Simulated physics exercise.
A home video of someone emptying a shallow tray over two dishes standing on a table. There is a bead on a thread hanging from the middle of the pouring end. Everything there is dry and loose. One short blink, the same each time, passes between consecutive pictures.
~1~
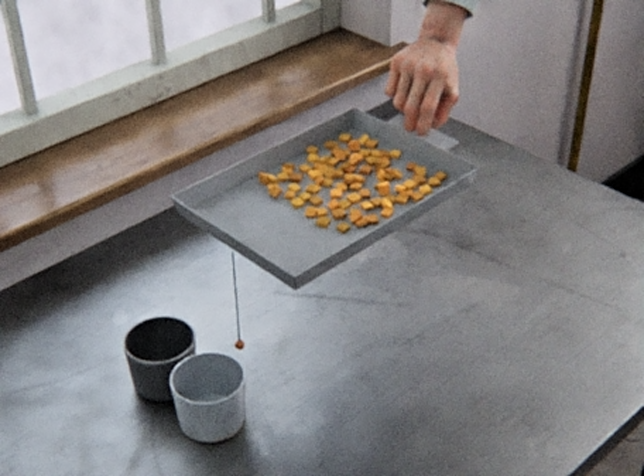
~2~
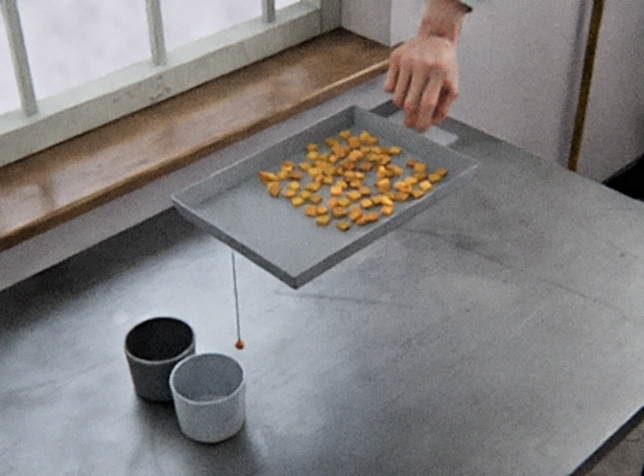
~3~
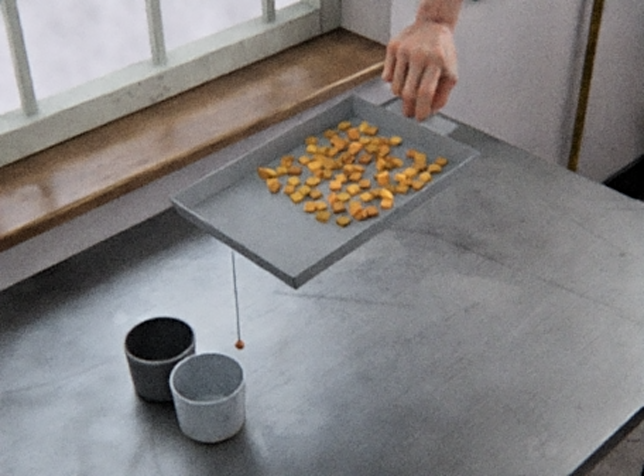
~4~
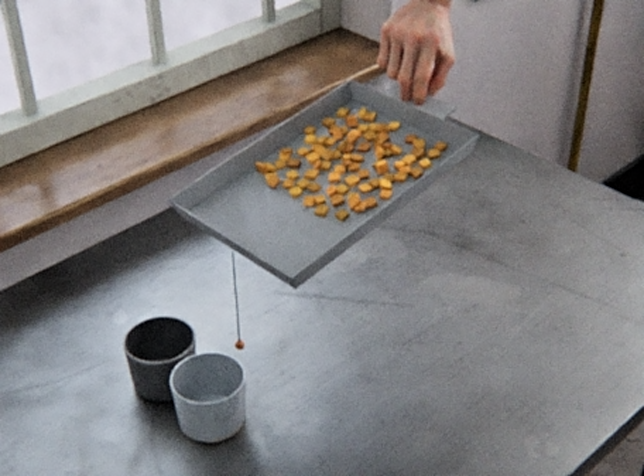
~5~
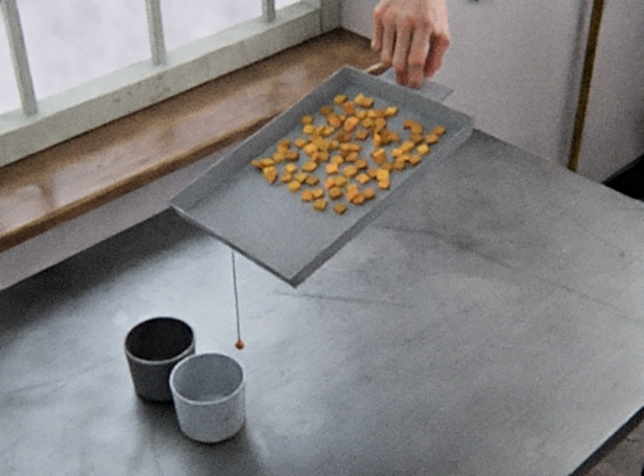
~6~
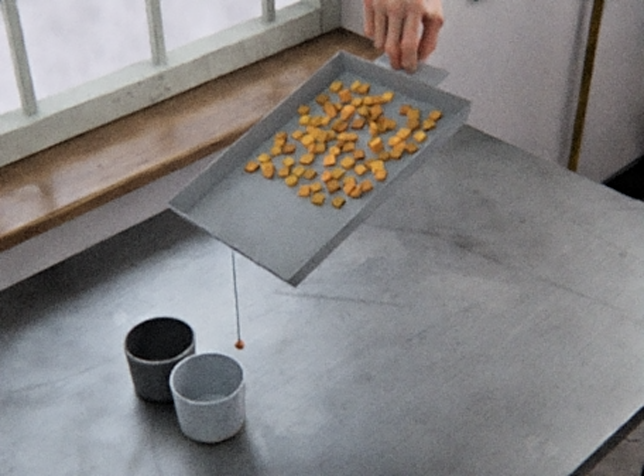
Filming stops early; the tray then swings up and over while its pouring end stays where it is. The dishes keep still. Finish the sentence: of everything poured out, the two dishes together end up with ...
They end up with the majority of it.
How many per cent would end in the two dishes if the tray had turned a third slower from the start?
Estimated share: Some 80%.
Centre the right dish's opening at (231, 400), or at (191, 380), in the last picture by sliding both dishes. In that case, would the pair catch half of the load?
Placing 1: A majority of it. Placing 2: A majority of it.
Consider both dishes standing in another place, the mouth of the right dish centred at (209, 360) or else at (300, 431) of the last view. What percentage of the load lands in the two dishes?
60 % and 10 %.
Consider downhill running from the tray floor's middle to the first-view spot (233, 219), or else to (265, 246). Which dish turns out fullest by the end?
Leftward dish on the first try, Rightward dish on the second.
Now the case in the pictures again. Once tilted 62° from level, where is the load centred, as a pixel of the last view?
Centre estimate: (218, 228).
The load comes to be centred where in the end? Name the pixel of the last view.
Near pixel (175, 392).
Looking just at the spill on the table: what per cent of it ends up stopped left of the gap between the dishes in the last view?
That's roughly 70 per cent of the pieces.
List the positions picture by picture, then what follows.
Corners of the pouring end at (179, 196) and (295, 271), level; middle of the load at (350, 177), small crackers; left dish at (133, 373); right dish at (181, 413); bead on its thread at (240, 345), in the first frame.
Corners of the pouring end at (179, 196) and (295, 271), level; middle of the load at (350, 175), in the second frame.
Corners of the pouring end at (178, 197) and (294, 271), tipped barely, level across its low end; middle of the load at (349, 168), in the third frame.
Corners of the pouring end at (176, 199) and (292, 271), tipped a little, level across its low end; middle of the load at (348, 158), in the fourth frame.
Corners of the pouring end at (175, 200) and (290, 271), tipped a little, level across its low end; middle of the load at (346, 147), in the fifth frame.
Corners of the pouring end at (174, 202) and (288, 272), tipped clearly, level across its low end; middle of the load at (343, 137); left dish at (133, 373); right dish at (181, 413), in the sixth frame.
Soon, tray tipped steeply; nearly all on the tray; a stray few in the air.
A while on, tray tipped past a quarter turn; most on the tray; a stray few in the right dish; a small part in the left dish; a small part outside both.
Towards the end, tray tipped past a quarter turn; about a third in the right dish; about a third in the left dish; about a quarter outside both.
Finally, tray tipped past a quarter turn; about a third in the right dish; about a third in the left dish; about a quarter outside both.
